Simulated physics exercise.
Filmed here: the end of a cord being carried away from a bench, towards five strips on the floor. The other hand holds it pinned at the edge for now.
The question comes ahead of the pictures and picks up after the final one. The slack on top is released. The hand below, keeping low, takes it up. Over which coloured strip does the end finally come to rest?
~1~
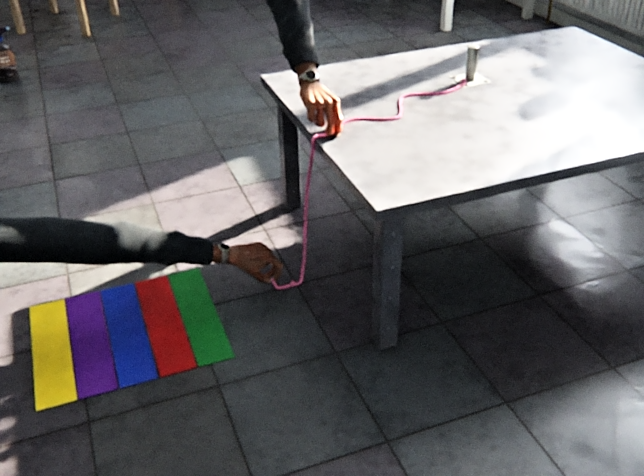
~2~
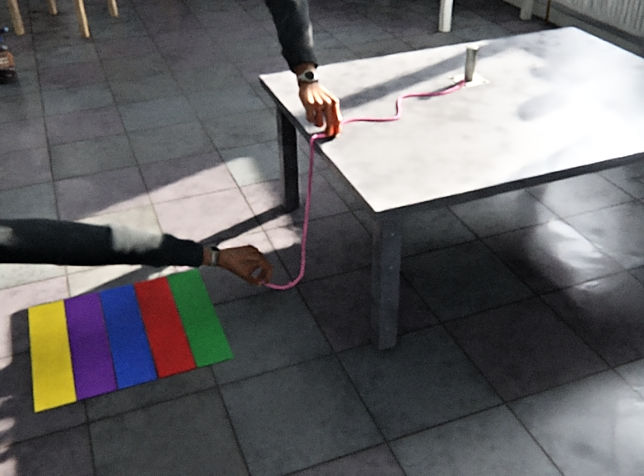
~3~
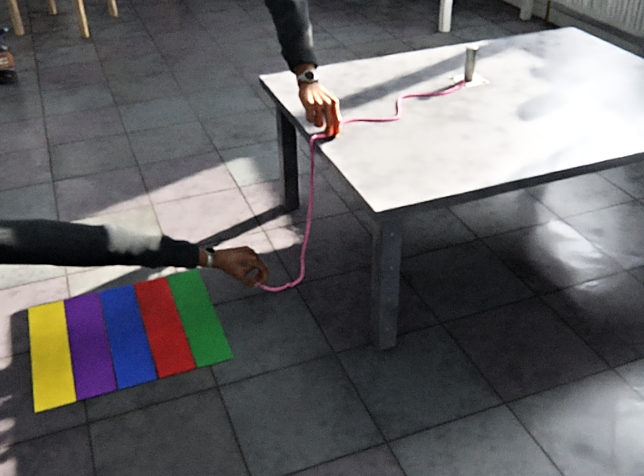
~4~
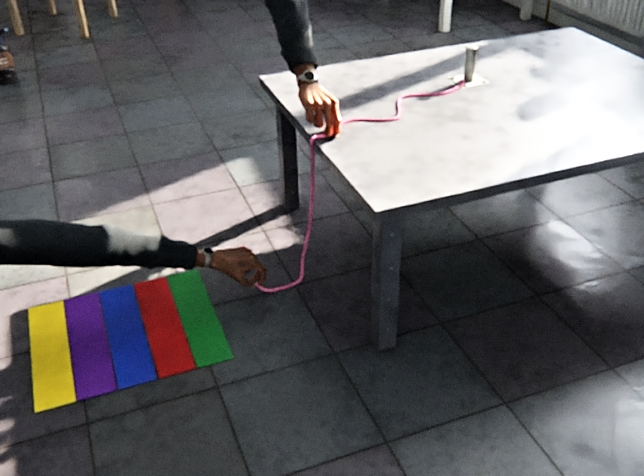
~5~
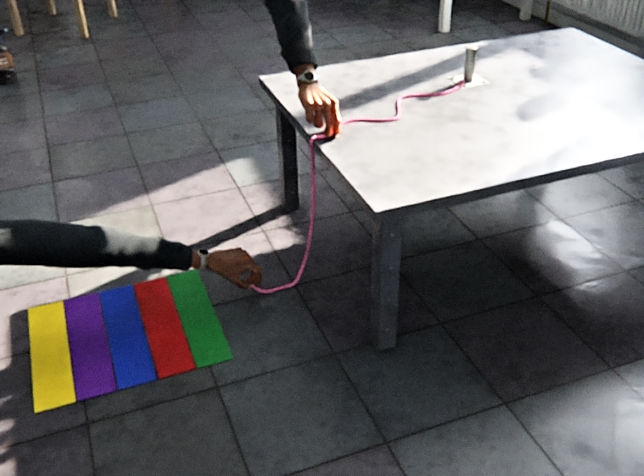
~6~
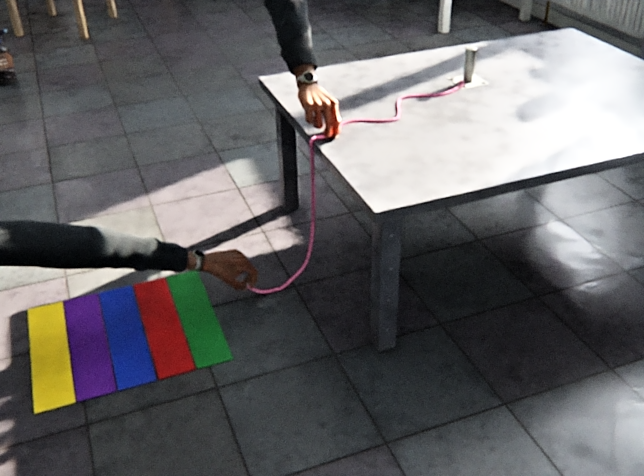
Over the blue strip.
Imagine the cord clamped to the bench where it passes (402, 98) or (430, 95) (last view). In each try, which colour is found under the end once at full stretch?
In order, blue and blue.
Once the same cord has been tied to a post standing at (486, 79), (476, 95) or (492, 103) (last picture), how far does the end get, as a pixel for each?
Respectively (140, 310), (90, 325) and (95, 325).
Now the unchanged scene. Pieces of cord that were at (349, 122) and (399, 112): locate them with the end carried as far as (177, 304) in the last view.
The two spots arrive at (321, 130) and (372, 112).
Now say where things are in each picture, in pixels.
End (272, 279); green (210, 343); red (173, 353); blue (135, 363); purple (95, 374); yellow (55, 384), in the first frame.
End (263, 282); cord through (450, 92) (399, 103) (364, 119) (312, 146) (307, 211) (302, 271), in the second frame.
End (259, 283), in the third frame.
End (257, 284); cord through (449, 92) (398, 104) (364, 120) (312, 147) (311, 210) (302, 272), in the fourth frame.
End (252, 285), in the fifth frame.
End (248, 286); cord through (449, 93) (398, 104) (363, 121) (312, 148) (313, 211) (299, 273), in the sixth frame.
Early on, end near (177, 304); over green.
Midway, end near (137, 314); over blue.
At the end of the slack, end near (113, 320); over blue. Over blue.
